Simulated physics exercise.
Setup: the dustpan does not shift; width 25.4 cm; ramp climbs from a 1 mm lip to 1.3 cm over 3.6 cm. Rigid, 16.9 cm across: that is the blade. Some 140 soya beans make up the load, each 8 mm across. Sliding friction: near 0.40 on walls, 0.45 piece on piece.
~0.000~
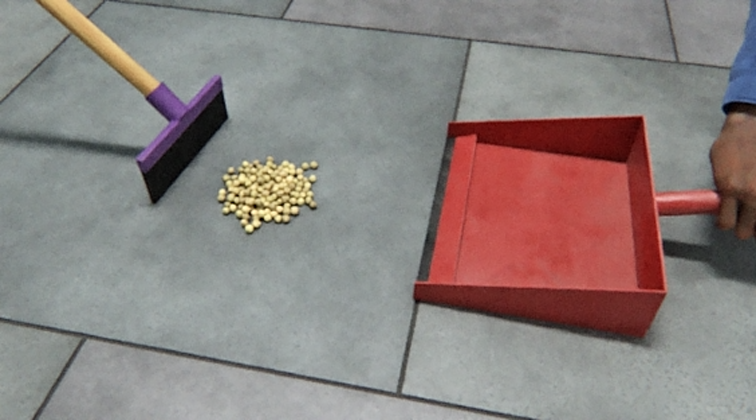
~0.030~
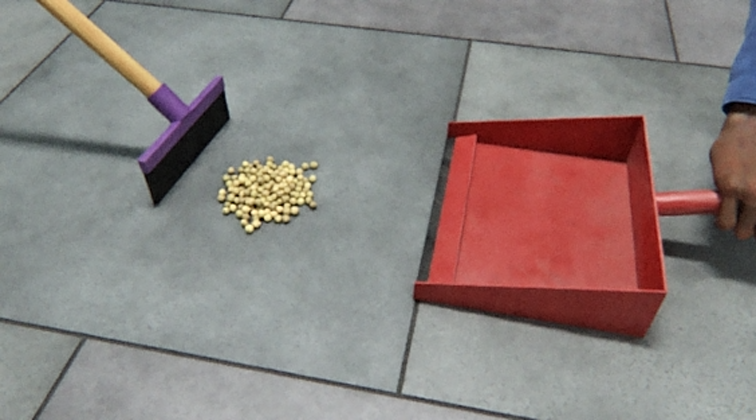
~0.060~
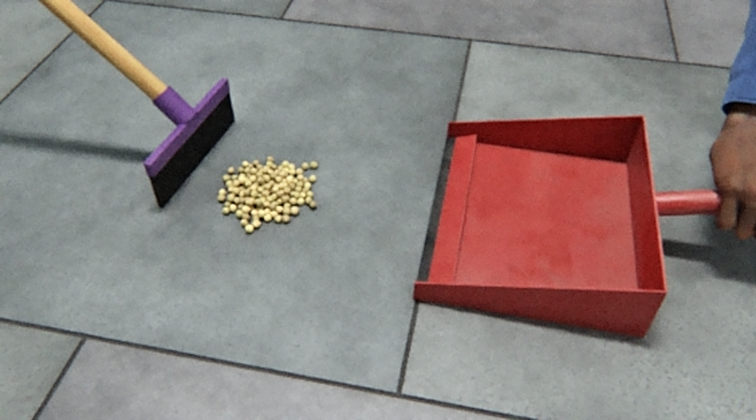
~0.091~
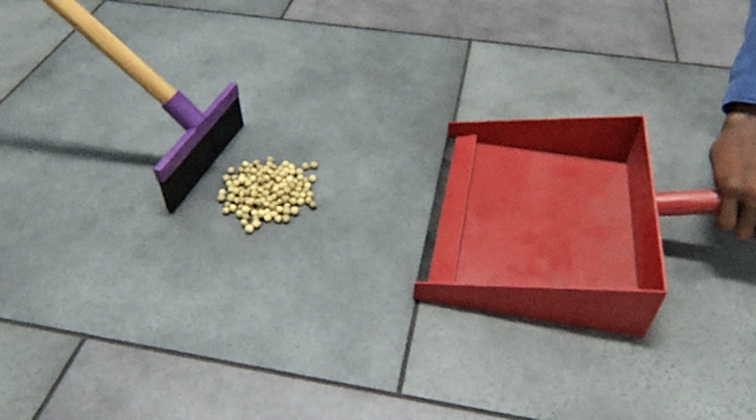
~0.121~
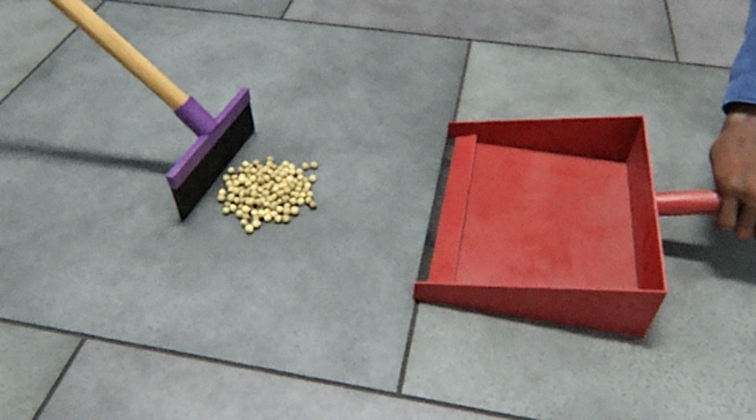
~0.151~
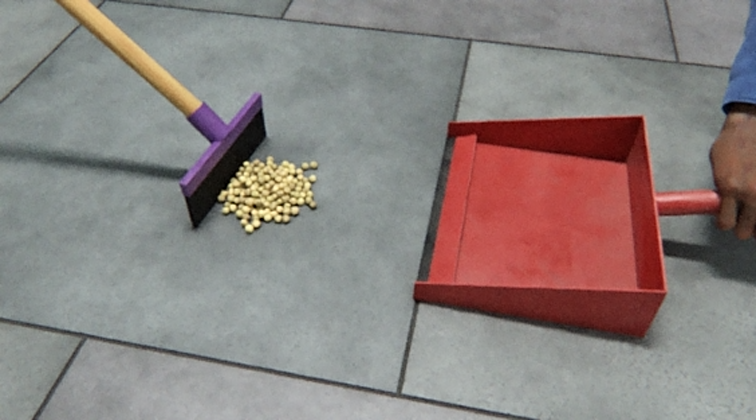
A hand holds a red dustpan still while a purple broom moves right, reaching pale beans.
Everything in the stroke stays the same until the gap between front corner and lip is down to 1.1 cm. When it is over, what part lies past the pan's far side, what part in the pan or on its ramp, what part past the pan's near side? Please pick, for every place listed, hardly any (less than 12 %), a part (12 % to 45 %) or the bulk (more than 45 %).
Far side: Hardly any, pan: A part, near side: A part.
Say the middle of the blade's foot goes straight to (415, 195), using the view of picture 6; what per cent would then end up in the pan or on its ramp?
Share caught: Approx. 30 %.
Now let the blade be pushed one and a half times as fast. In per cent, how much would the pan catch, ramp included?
Then around 35 per cent.
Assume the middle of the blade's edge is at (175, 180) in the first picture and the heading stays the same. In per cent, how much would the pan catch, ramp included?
It would come to about 20 in a hundred.
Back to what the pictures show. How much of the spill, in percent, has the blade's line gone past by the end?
Something like 15 per cent, roughly.
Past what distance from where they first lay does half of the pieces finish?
20 cm or so.
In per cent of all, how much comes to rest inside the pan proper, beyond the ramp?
Near 5 per cent, I'd say.
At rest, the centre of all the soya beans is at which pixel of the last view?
In the last view, approximately (426, 249).
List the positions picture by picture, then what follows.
In the first picture, blade from (144, 166) to (218, 85), moved 0.0 cm, 0 of the pieces shifted so far; middle of the pieces at (268, 187); pan at (549, 226).
In the second picture, blade from (146, 167) to (220, 86), moved 0.3 cm, 0 of the pieces shifted so far; middle of the pieces at (268, 187).
In the third picture, blade from (151, 170) to (225, 88), moved 1.2 cm, 0 of the pieces shifted so far; middle of the pieces at (268, 187).
In the fourth picture, blade from (161, 176) to (234, 92), moved 2.7 cm, 0 of the pieces shifted so far; middle of the pieces at (268, 187).
In the fifth picture, blade from (174, 183) to (246, 97), moved 4.6 cm, 0 of the pieces shifted so far; middle of the pieces at (268, 187).
In the sixth picture, blade from (187, 190) to (258, 103), moved 6.6 cm, 7 of the pieces shifted so far; middle of the pieces at (268, 187); pan at (549, 226). The blade's pace is about 0.65 m/s, heading 22 degrees towards the viewer's side.
After 0.33 s, middle of the blade 13 cm from the lip; 0 % over the lip, far side 0 %, near side 0 %.
After 0.46 s, middle of the blade 5 cm from the lip; 0 % over the lip, far side 0 %, near side 15 %.
After 0.71 s, middle of the blade 2 cm from the lip; 35 % over the lip, far side 0 %, near side 20 %.
By 1.5 s all is still; far side 0 %, pan 30 %, near side 20 %, in front of the lip or behind the blade 50 %.
